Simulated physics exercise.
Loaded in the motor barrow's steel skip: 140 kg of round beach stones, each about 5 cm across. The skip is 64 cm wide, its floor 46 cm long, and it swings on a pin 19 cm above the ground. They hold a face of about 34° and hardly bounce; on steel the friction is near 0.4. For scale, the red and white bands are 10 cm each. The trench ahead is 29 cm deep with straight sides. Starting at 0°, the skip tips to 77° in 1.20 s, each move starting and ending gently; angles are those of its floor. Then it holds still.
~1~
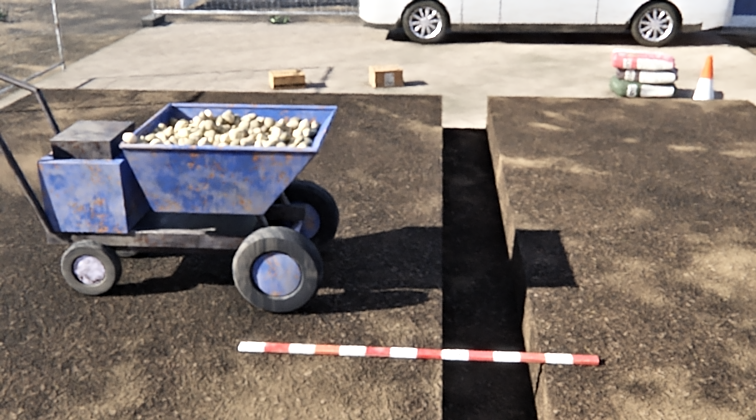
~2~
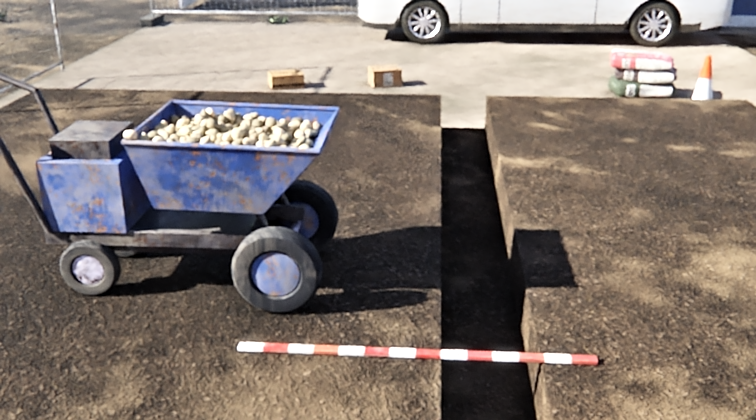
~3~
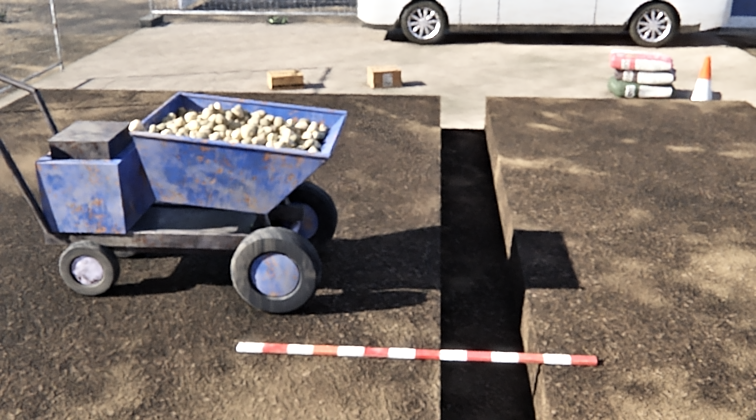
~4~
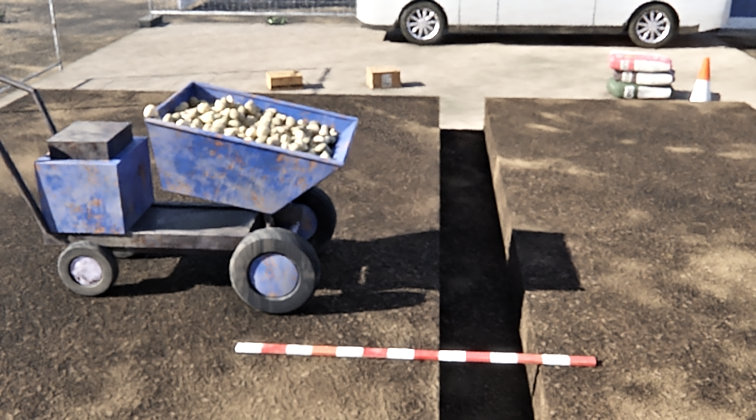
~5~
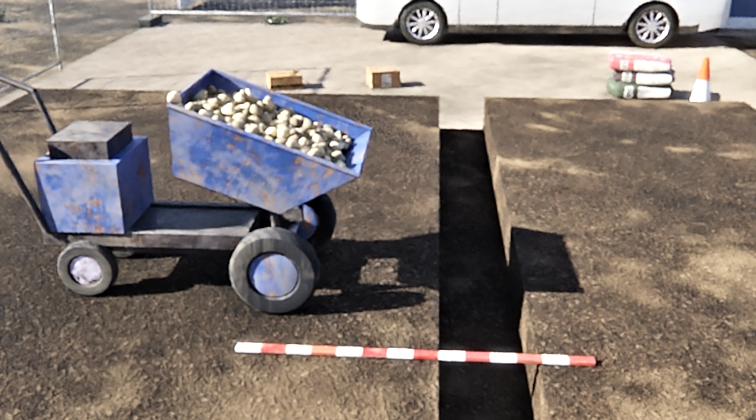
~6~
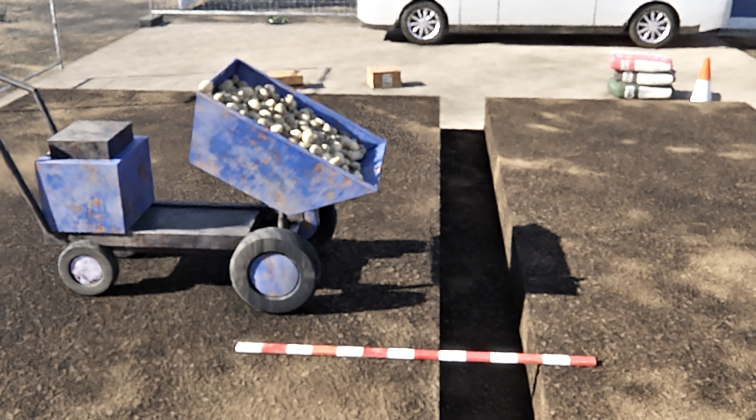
We see a blue motor barrow loaded with pale rounded stones standing beside a straight dark trench, a red and white pole on the ground; its skip tilts steadily, the left end rising and the right end dipping.
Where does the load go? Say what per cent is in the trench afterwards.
Roughly 97 per cent ends in the trench.
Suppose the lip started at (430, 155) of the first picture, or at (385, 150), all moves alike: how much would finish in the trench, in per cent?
About 25 and 70 per cent.
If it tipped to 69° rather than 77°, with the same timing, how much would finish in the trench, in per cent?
In that case some 100 per cent.
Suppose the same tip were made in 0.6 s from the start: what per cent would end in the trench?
Then about 95 per cent.
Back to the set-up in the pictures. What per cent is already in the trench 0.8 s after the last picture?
About 60 per cent by then.
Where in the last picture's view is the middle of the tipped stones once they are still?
Around (480, 326).
Then, 0.4 s after the last picture the floor is at 65°, 99 % in the skip, 1 % short of the trench; the foremost stones are at (433, 245).
Then, 0.8 s after the last picture the floor is at 77°, 33 % in the skip, 6 % short of the trench, 61 % in the trench; the foremost stones are at (517, 321).
Then, 1.1 s after the last picture the floor is at 77°, 5 % in the skip, 6 % short of the trench, 89 % in the trench; the foremost stones are at (519, 330).
Then, 3.1 s after the last picture the floor is at 77°, 0 % in the skip, 3 % short of the trench, 97 % in the trench; the foremost stones are at (518, 314).
